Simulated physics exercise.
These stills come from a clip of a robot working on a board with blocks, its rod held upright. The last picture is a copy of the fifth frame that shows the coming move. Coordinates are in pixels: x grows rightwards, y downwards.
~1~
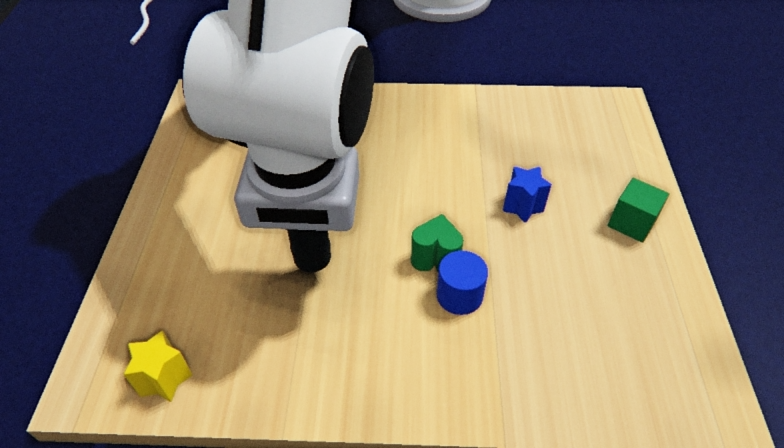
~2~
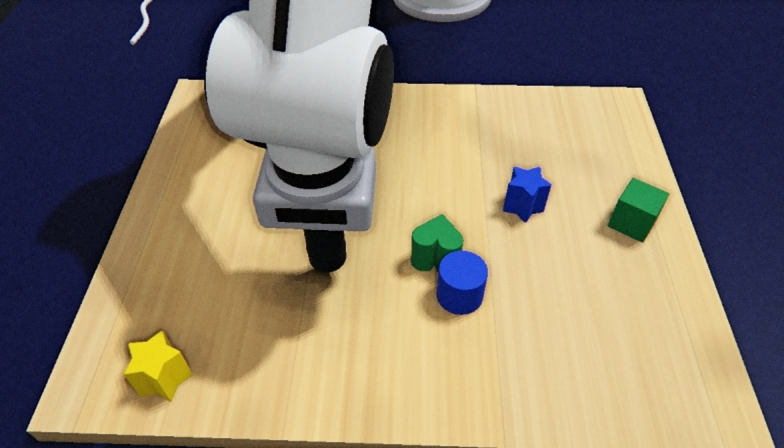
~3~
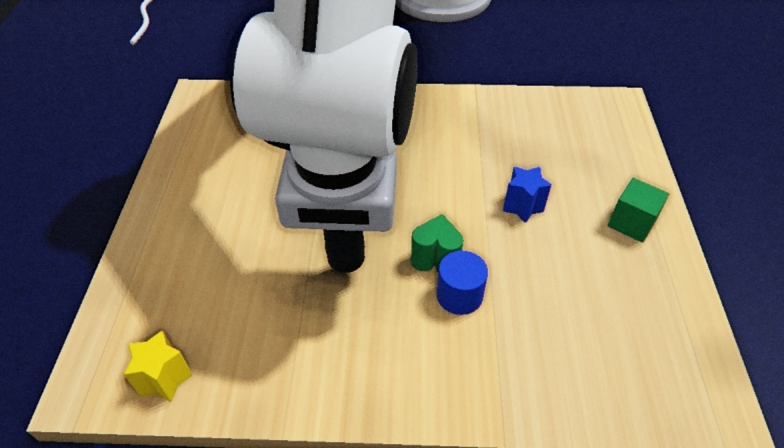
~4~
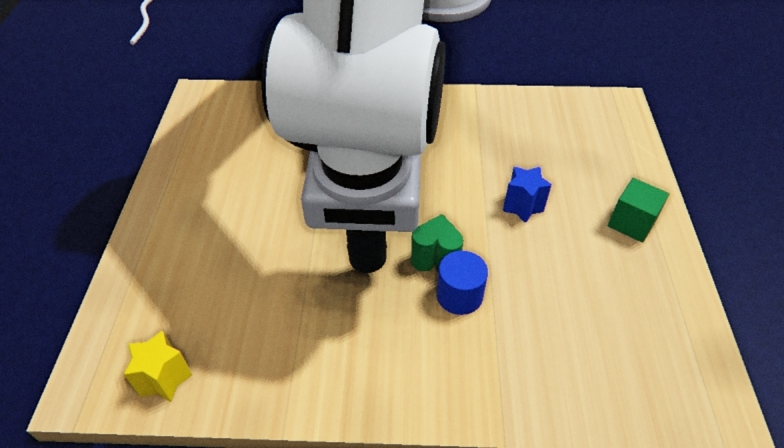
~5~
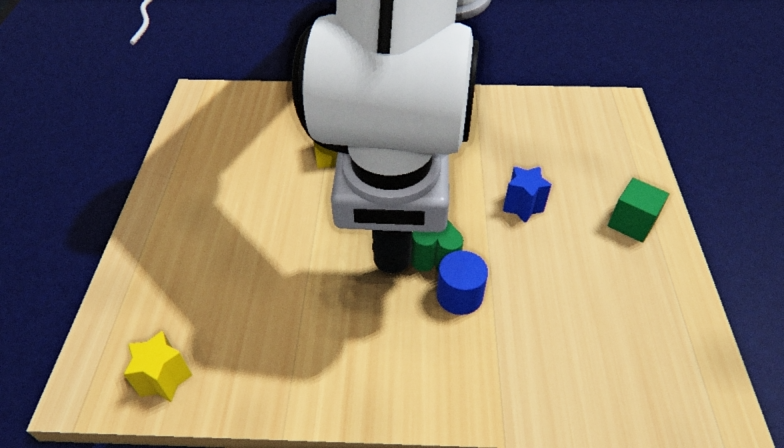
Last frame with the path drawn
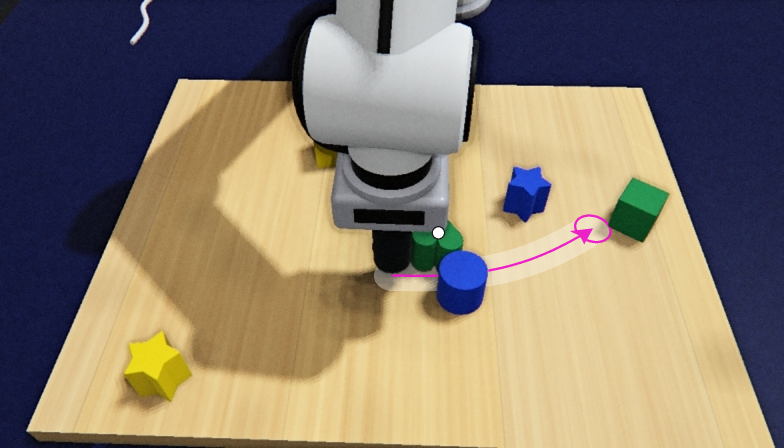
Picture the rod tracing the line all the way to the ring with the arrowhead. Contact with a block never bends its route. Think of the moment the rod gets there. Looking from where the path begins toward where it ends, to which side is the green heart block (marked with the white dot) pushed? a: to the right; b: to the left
The one that fits is b, to the left.
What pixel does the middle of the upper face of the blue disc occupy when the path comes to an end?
Most likely (507, 279).
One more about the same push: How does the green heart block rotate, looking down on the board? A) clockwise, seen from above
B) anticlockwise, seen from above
B: Anticlockwise, seen from above.
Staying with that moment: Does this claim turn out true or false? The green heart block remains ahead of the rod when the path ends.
The claim does not hold.
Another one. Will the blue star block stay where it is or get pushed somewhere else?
It holds its position.
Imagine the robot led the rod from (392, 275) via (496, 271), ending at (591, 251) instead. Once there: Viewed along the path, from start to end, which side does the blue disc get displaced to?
It gets pushed right.
The line goes from (392, 275) via (468, 274) and (537, 257), ending at (593, 229); the dot is on the green heart block.
The first path, step by step. One third of the way, rod at (470, 257); green heart block at (489, 216), turned 60° anticlockwise; blue disc at (497, 279).
Two thirds of the way, rod at (542, 241); green heart block at (512, 205); blue disc at (507, 279).
At the end, rod at (599, 212); green heart block at (512, 205), turned 140° anticlockwise; blue disc at (507, 279); blue star block unmoved; green square piece unmoved.
